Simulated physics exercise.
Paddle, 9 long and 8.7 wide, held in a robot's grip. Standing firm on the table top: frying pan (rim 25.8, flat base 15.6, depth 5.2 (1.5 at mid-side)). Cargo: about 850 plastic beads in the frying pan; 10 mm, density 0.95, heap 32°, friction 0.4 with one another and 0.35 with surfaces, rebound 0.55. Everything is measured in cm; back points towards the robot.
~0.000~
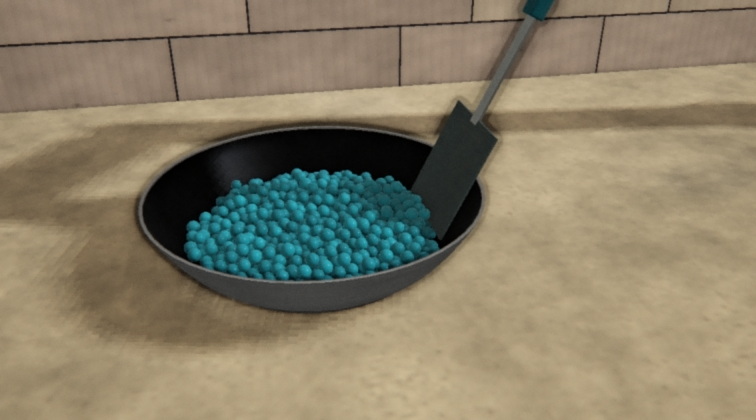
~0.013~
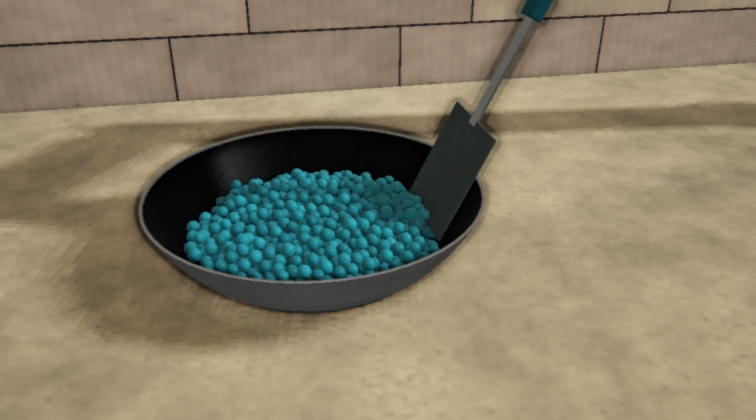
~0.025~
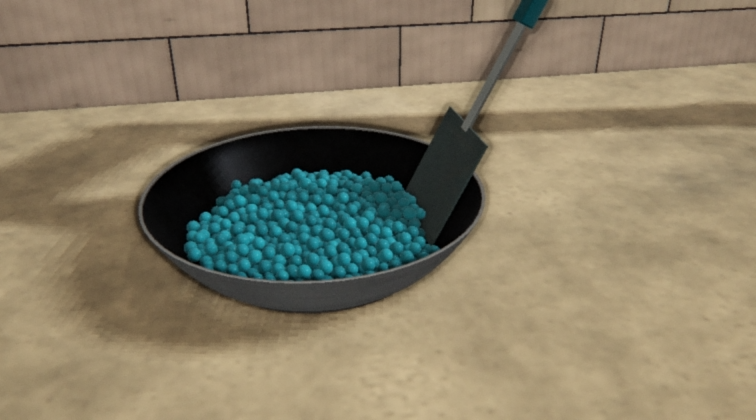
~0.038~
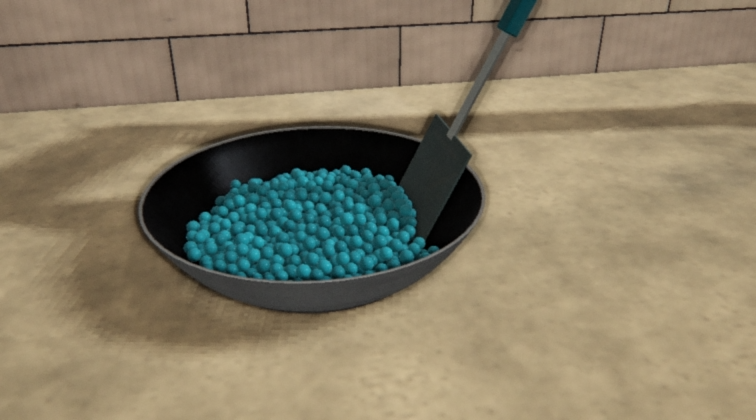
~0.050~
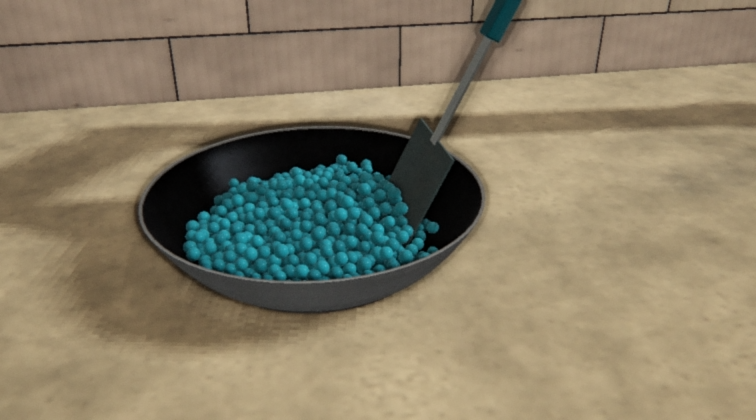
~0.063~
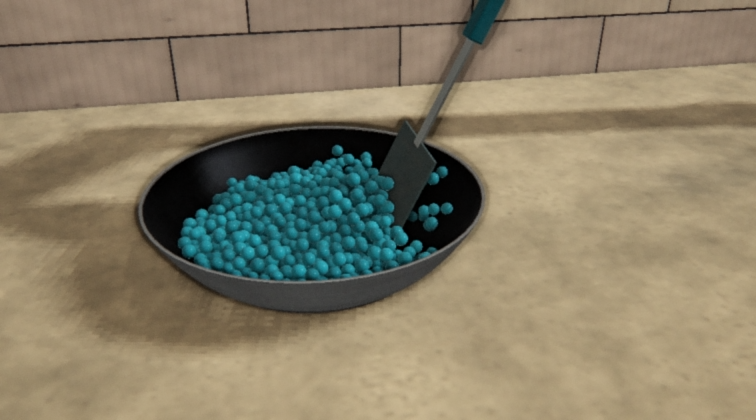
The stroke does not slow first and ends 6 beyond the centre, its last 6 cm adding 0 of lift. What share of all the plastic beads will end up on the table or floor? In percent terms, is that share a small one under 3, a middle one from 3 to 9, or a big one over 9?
A big one.
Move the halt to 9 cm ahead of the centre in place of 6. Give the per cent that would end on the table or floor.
Then the share is near 45 in a hundred.
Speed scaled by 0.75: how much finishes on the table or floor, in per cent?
That comes to some 5 per cent, roughly.
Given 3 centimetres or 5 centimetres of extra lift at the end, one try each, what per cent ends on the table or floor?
Close to 20 and 20 percent respectively.
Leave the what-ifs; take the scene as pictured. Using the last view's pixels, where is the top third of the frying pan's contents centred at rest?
Centre: Roughly (205, 218).
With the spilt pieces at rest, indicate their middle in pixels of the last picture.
Roughly (39, 282).
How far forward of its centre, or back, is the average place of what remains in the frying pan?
Ahead of centre, near 4.5 centimetres.
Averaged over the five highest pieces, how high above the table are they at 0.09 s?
Roughly 9 centimetres.
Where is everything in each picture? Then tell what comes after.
In the first picture, paddle top edge at (477, 118), sloping 64°; upper third of the load around (319, 217), from x 190 to 435, top at y 175; 851 in the frying pan.
In the second picture, paddle top edge at (475, 119), sloping 64°; upper third of the load around (319, 217), from x 190 to 435, top at y 175.
In the third picture, paddle top edge at (468, 125), sloping 64°; upper third of the load around (322, 216), from x 190 to 435, top at y 175.
In the fourth picture, paddle top edge at (453, 133), sloping 64°; upper third of the load around (326, 214), from x 190 to 435, top at y 170.
In the fifth picture, paddle top edge at (436, 138), sloping 64°; upper third of the load around (330, 209), from x 190 to 435, top at y 160.
In the sixth picture, paddle top edge at (420, 140), sloping 64°; upper third of the load around (328, 207), from x 185 to 445, top at y 150; 851 in the frying pan.
By 0.09 s, sloping 64°, highest piece 12 above the table; 849 in the frying pan, 2 on the blade or in flight.
By 0.12 s, sloping 64°, highest piece 17 above the table; 844 in the frying pan, 7 on the blade or in flight.
By 0.34 s, sloping 64°, highest piece 29 above the table; 719 in the frying pan, 98 on the table or floor, 34 on the blade or in flight.
By 1.39 s, sloping 64°, highest piece 6 above the table; 717 in the frying pan, 134 on the table or floor.
Final count, 717 in the frying pan, 134 on the table or floor. That is 16 % on the table or floor.
